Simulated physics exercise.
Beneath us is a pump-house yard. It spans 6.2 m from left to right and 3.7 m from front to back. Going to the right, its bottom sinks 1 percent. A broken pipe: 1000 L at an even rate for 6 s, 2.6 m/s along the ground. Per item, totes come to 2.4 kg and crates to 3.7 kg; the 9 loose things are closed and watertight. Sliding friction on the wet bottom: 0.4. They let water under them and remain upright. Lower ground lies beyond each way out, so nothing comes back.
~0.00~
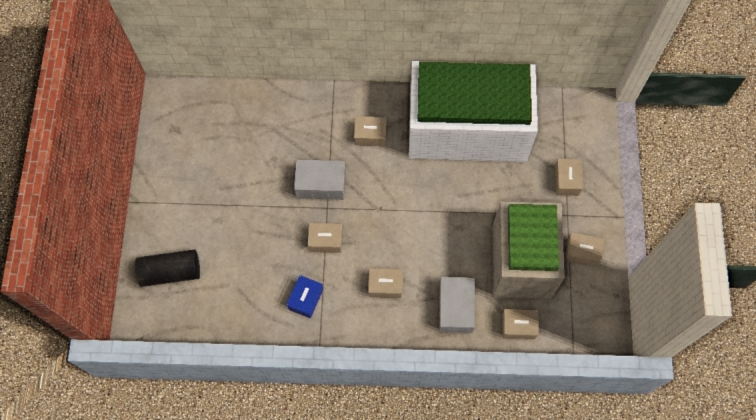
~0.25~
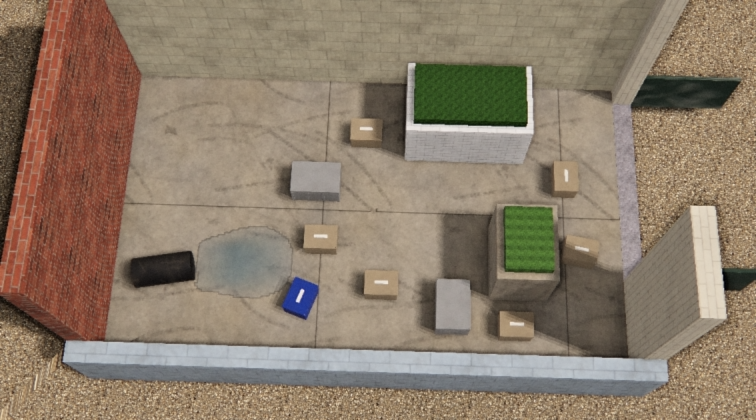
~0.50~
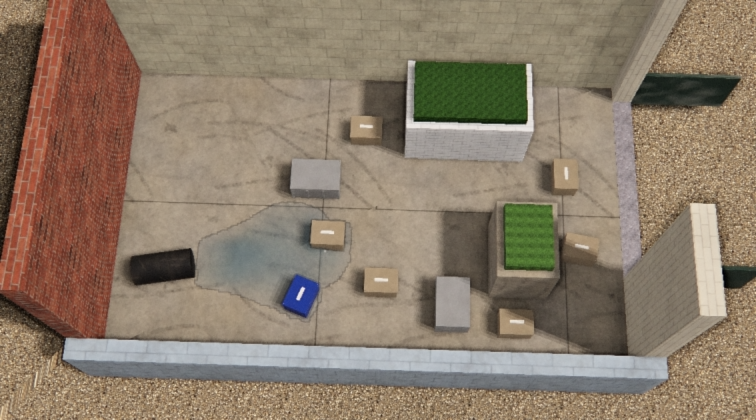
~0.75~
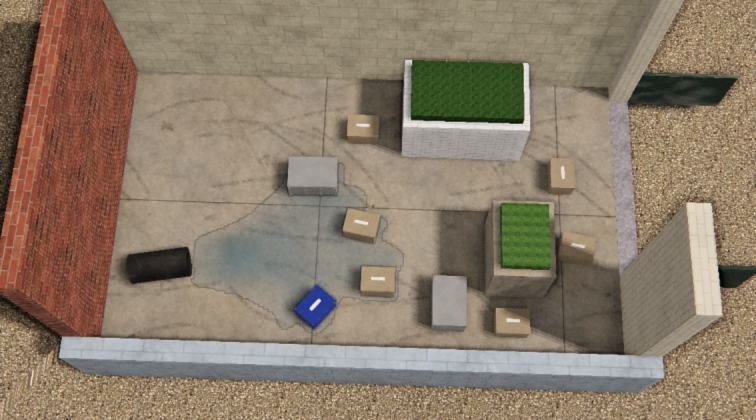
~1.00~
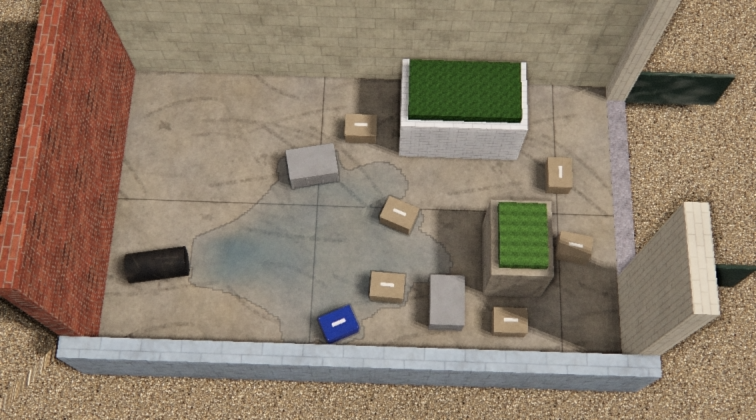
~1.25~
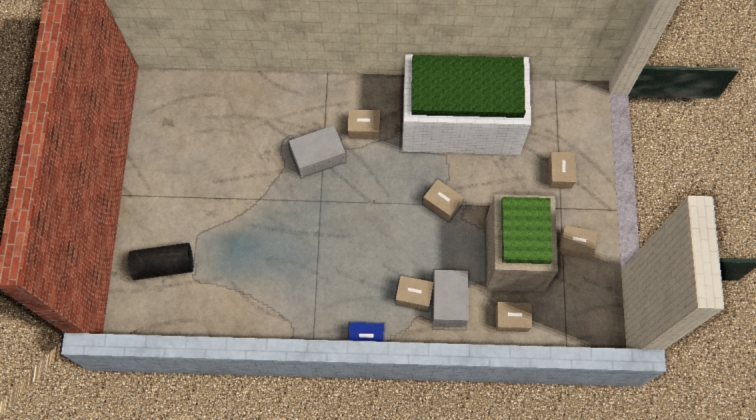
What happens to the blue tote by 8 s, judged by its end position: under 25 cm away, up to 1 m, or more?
Final spot: Far from the start.
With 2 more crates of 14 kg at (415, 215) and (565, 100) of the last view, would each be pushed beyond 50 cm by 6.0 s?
Taking them in that order, they come out larger and lesser.
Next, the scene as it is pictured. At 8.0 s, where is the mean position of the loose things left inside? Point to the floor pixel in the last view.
At about (440, 192).
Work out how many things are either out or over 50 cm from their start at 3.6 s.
Result: 8.
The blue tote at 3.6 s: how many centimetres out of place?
It has shifted about 250 cm.
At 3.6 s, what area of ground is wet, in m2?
At that time the wet patch spans about 14 m2.
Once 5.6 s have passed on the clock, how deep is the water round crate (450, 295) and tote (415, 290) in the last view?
First about 7 cm, second about 6 cm.
After 1.8 s the blue tote is near (390, 336), 1.2 m from its start, aground; 0 of 9 are out; 1 afloat.
After 3.6 s the blue tote is near (490, 329), 2.3 m from its start, afloat; 2 of 9 are out; 4 afloat.
After 5.6 s the blue tote is near (589, 300), 3.4 m from its start, afloat; 3 of 9 are out; 6 afloat.
After 8.0 s the blue tote is near (615, 250), 3.8 m from its start, afloat; 4 of 9 are out; 3 afloat.
